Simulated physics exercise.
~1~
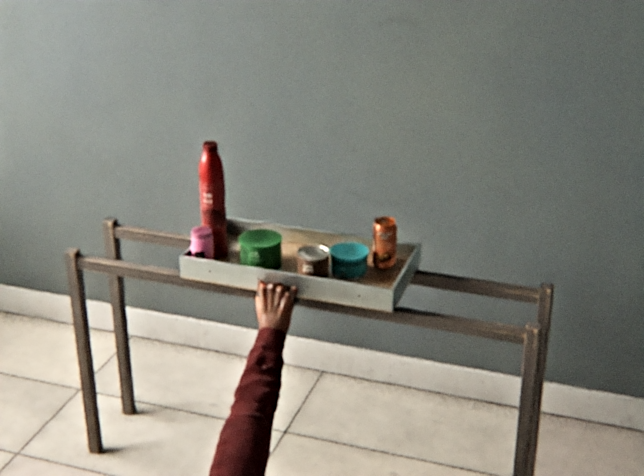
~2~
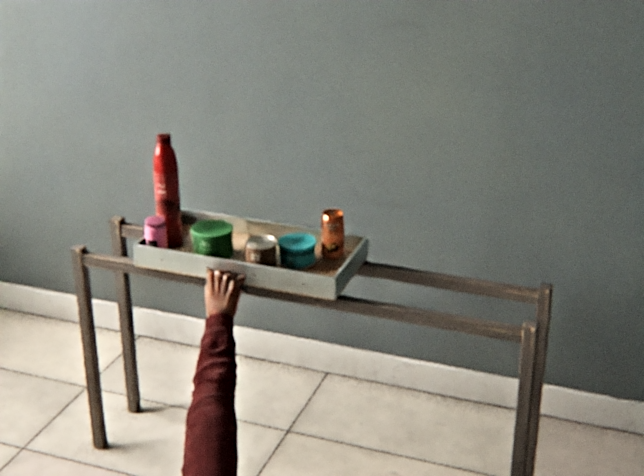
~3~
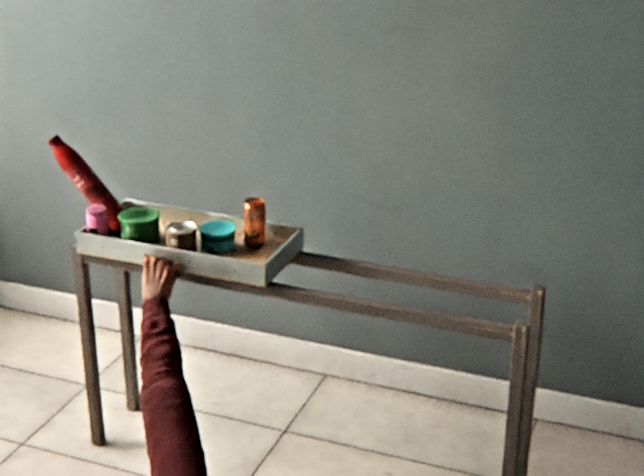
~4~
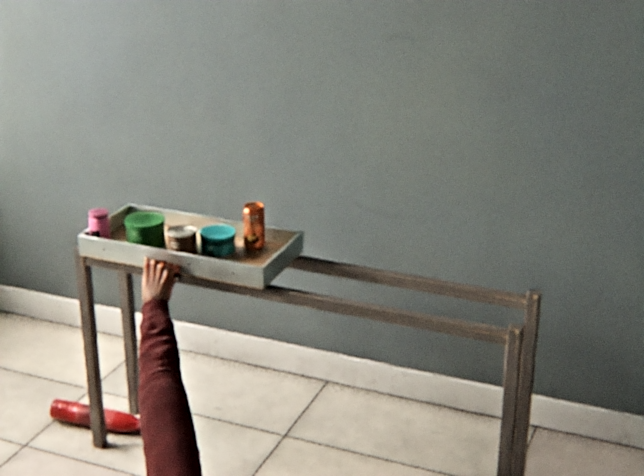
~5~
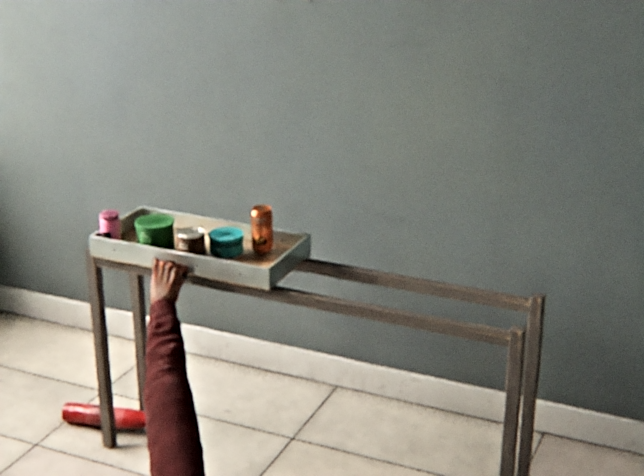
At the start, a shallow tray holding a tall red bottle, a pink container, a green tub, a small tin, a turquoise tub and an orange can sits midway along two metal rails, with a hand in a dark red sleeve at its front edge. The tray slides left along the rails, the hand moving with it and the bottle still upright. As it reaches the left end, the red bottle tips over to the left. It drops off the tray to the tiled floor. Finally, the bottle lies on its side near the left legs, while the other five items remain on the tray.
